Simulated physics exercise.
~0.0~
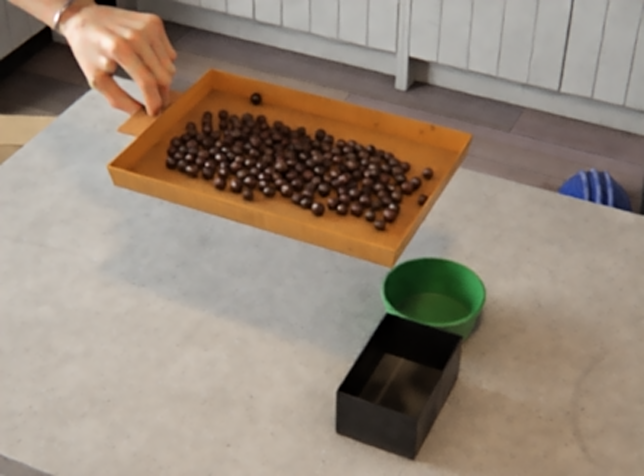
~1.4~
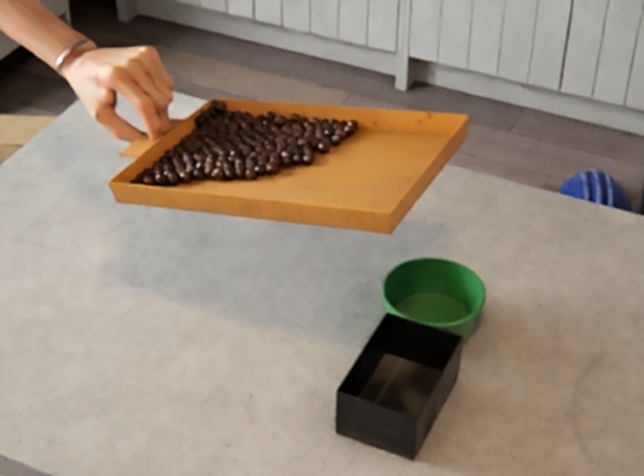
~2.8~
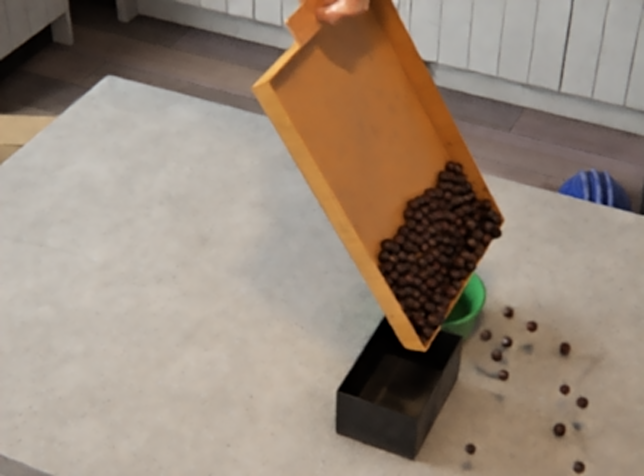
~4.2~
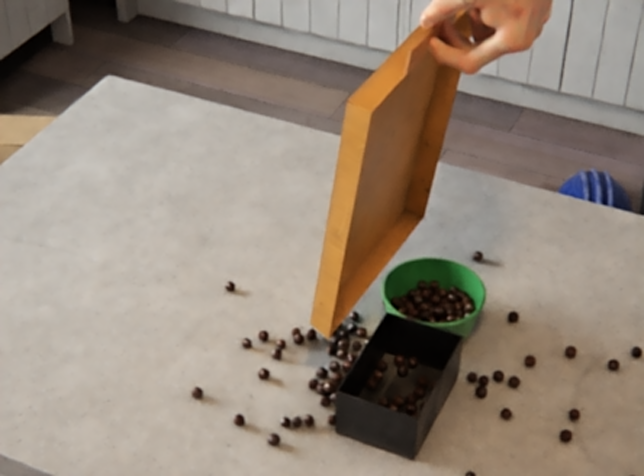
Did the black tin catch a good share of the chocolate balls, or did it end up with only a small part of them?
The black tin ended up with only a small part of them. The green dish caught a good share, and plenty more landed outside on the table.
